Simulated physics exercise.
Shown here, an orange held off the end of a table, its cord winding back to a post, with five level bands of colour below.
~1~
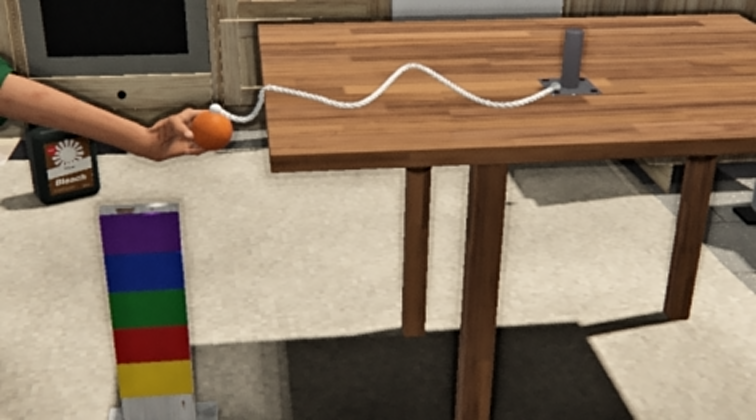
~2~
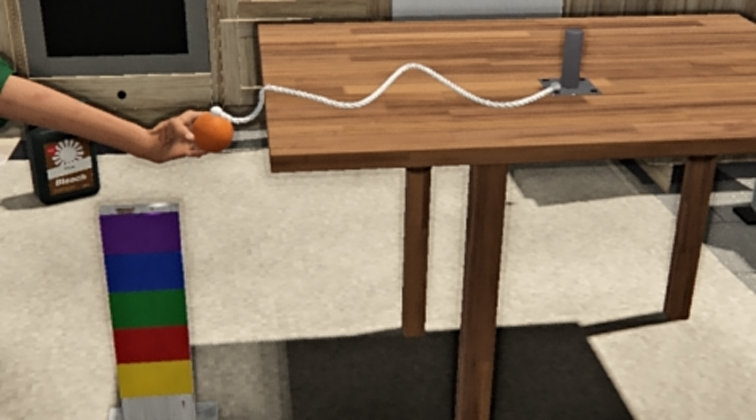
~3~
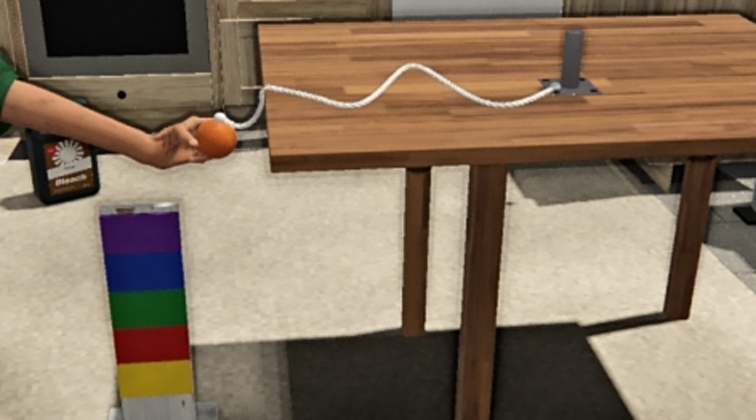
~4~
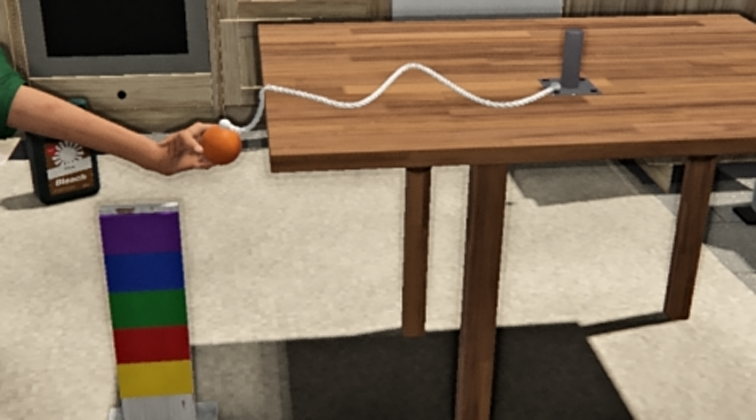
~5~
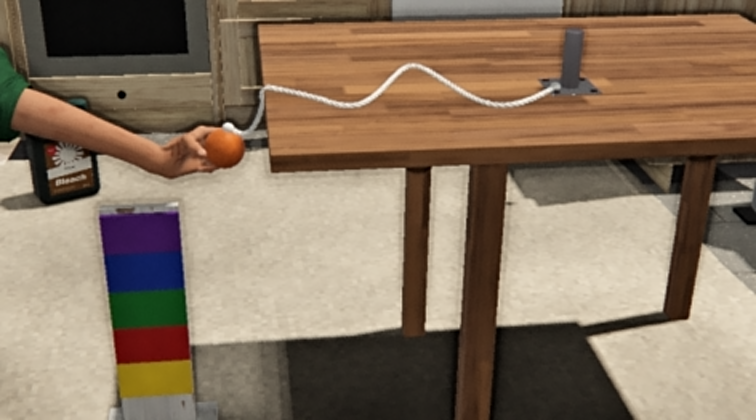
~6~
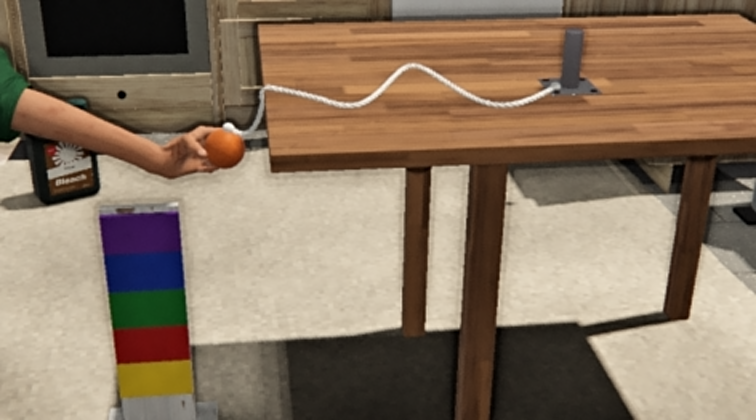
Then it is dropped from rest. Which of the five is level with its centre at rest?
Its centre hangs level with the red band.
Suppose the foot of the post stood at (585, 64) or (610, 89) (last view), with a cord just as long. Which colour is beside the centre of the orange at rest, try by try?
Taking them in turn: Green; green.
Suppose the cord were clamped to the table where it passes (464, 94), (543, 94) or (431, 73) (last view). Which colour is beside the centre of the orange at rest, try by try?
In that order: Green; red; blue.
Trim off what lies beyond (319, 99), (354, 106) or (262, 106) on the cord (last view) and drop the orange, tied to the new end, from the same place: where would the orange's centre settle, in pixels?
About (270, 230), (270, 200) and (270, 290).
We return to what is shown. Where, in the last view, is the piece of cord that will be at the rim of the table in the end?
At (391, 80), roughly.
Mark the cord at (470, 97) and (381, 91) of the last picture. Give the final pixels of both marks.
The first at (429, 87), the second at (265, 130).
Soon after, orange near (260, 313); level with green.
Then, orange near (284, 343); level with red.
At rest, orange near (275, 344); level with red. Its middle rests at the red band.
